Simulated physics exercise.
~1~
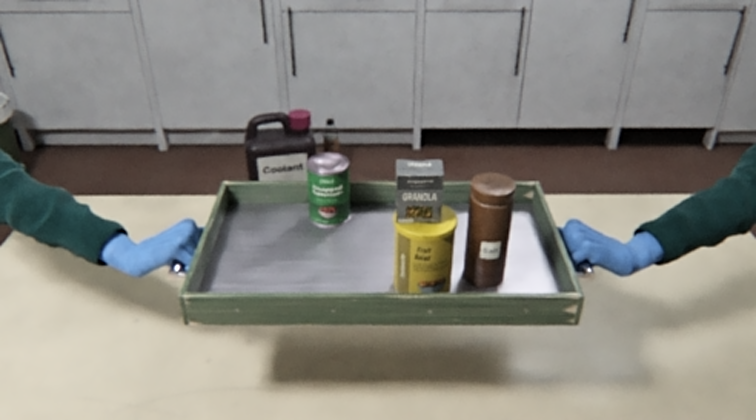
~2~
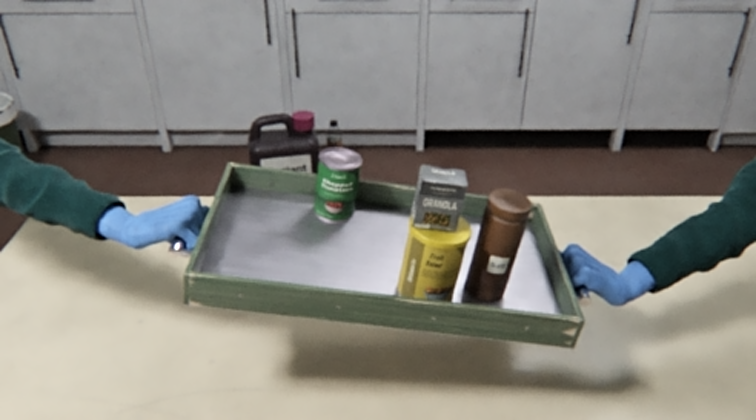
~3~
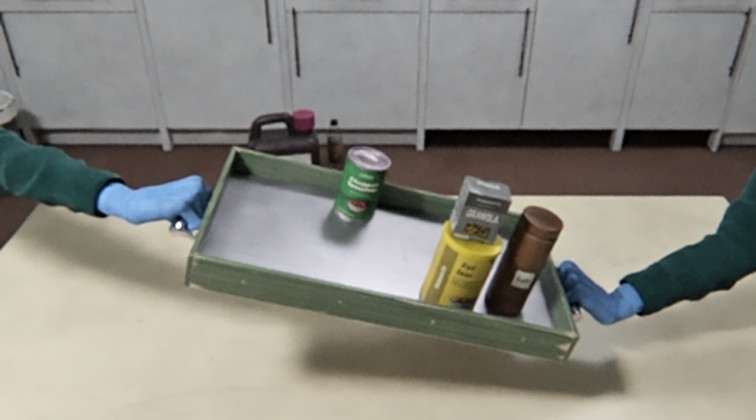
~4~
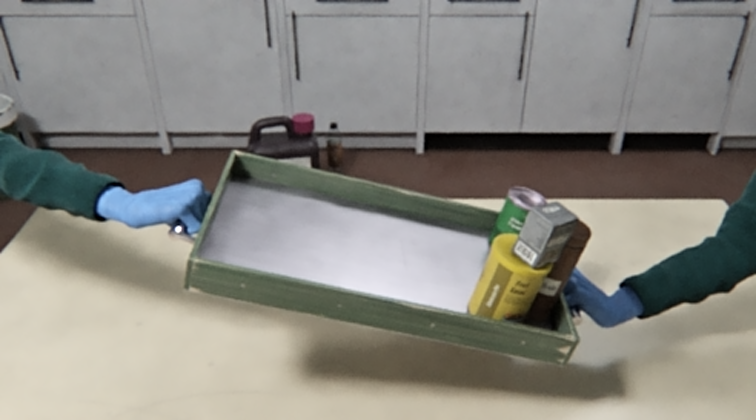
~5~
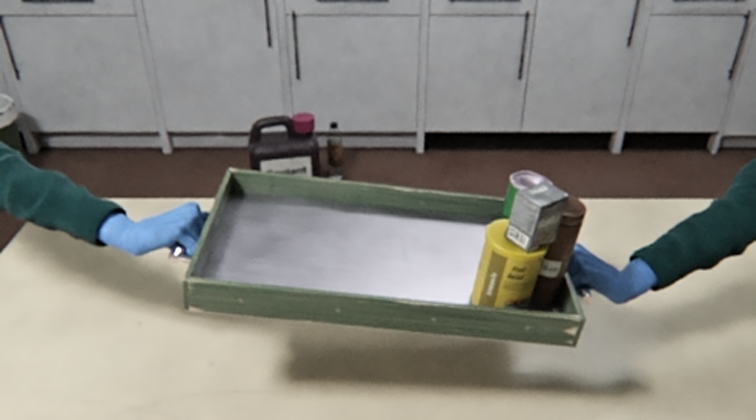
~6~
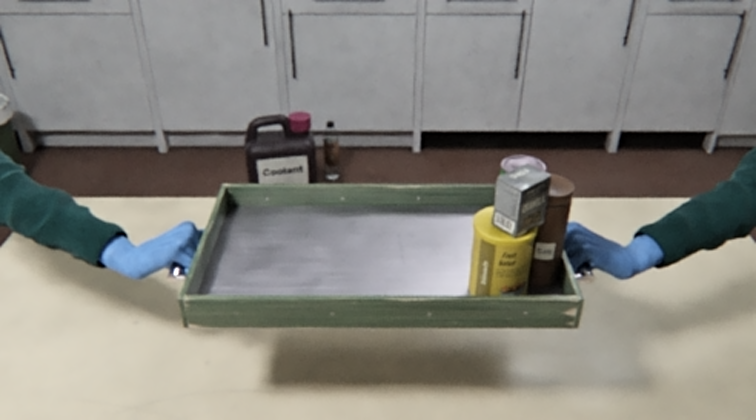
A green-rimmed tray held by two blue-gloved hands tipped down to the right, and the green tin, yellow tin, brown jar and grey packet slid that way; the hands then levelled it, leaving everything bunched upright at the right end.
